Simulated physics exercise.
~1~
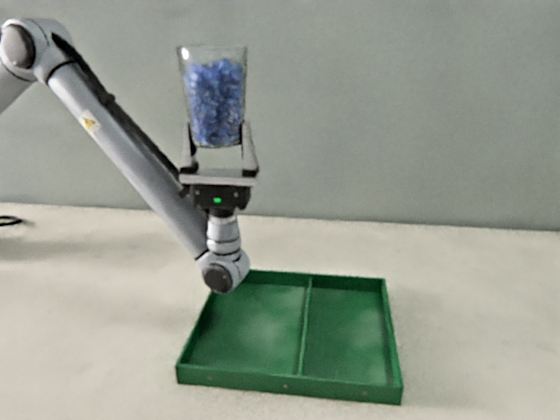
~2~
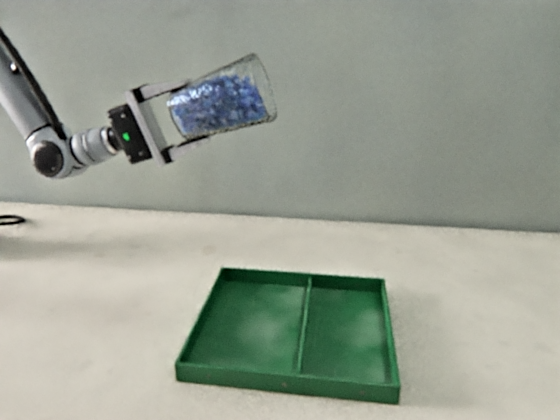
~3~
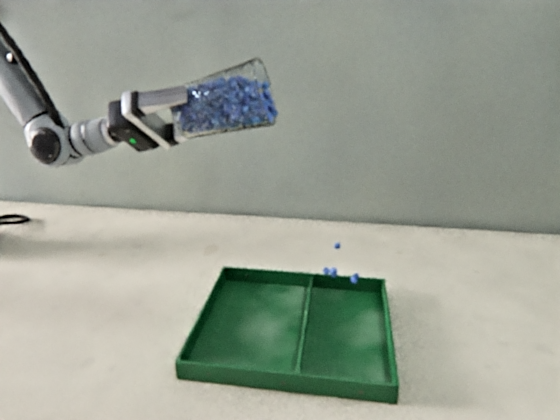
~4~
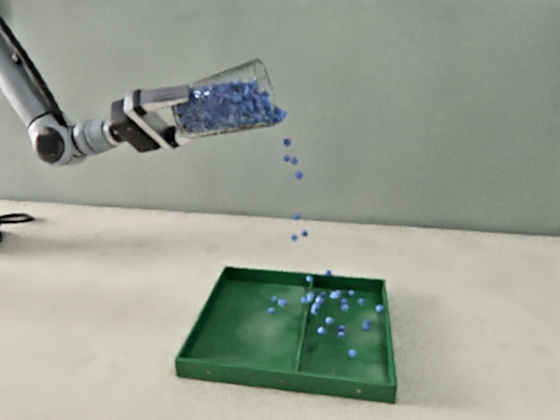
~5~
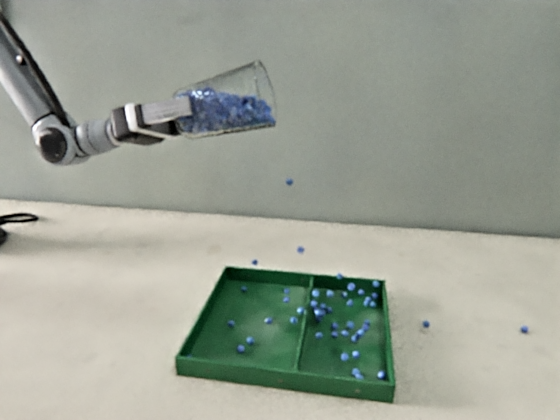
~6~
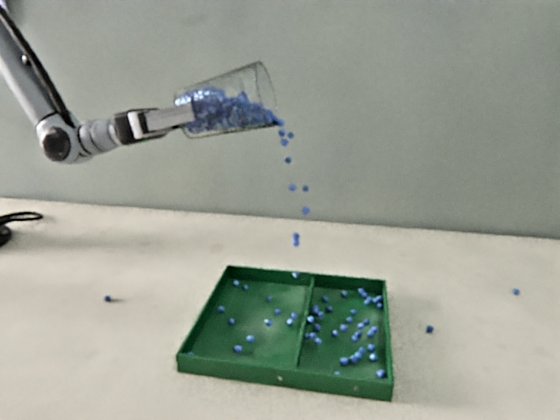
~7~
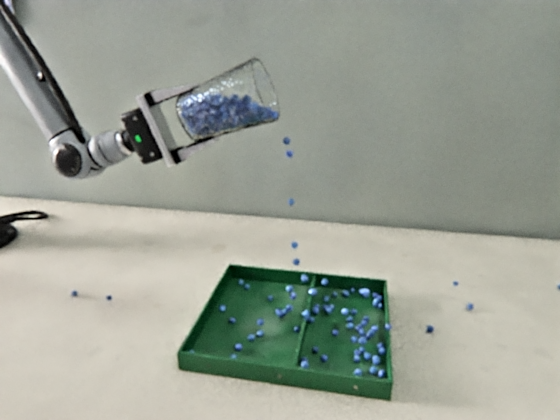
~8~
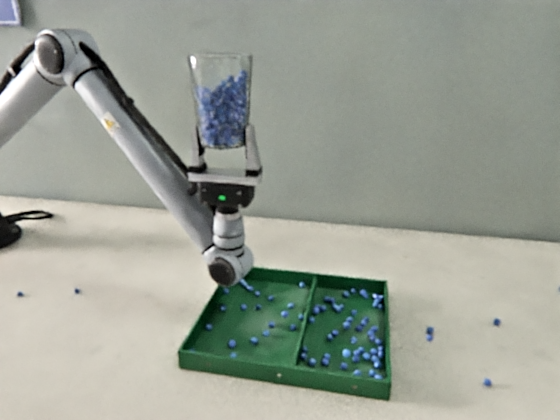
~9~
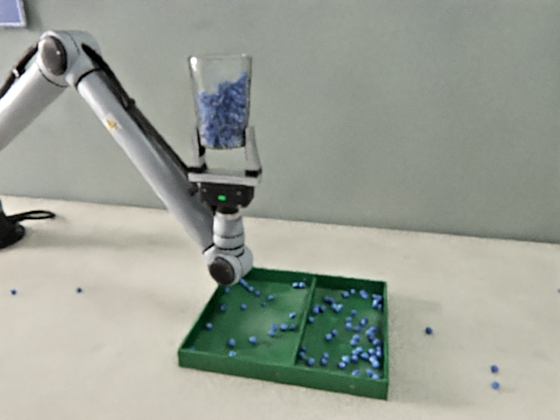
To begin with, a grey robot arm holds a clear beaker of blue beads upright above a green tray split in two by a cross wall. The arm swings the beaker up and tips it onto its side, its mouth pointing right. Beads trickle from the rim in a thin stream, landing in both parts of the tray, while a few bounce onto the table. The gripper rolls the tilted beaker and then back as beads keep dropping. Finally the arm stands the beaker upright, still holding most of its beads, with more scattered in the right part than the left.
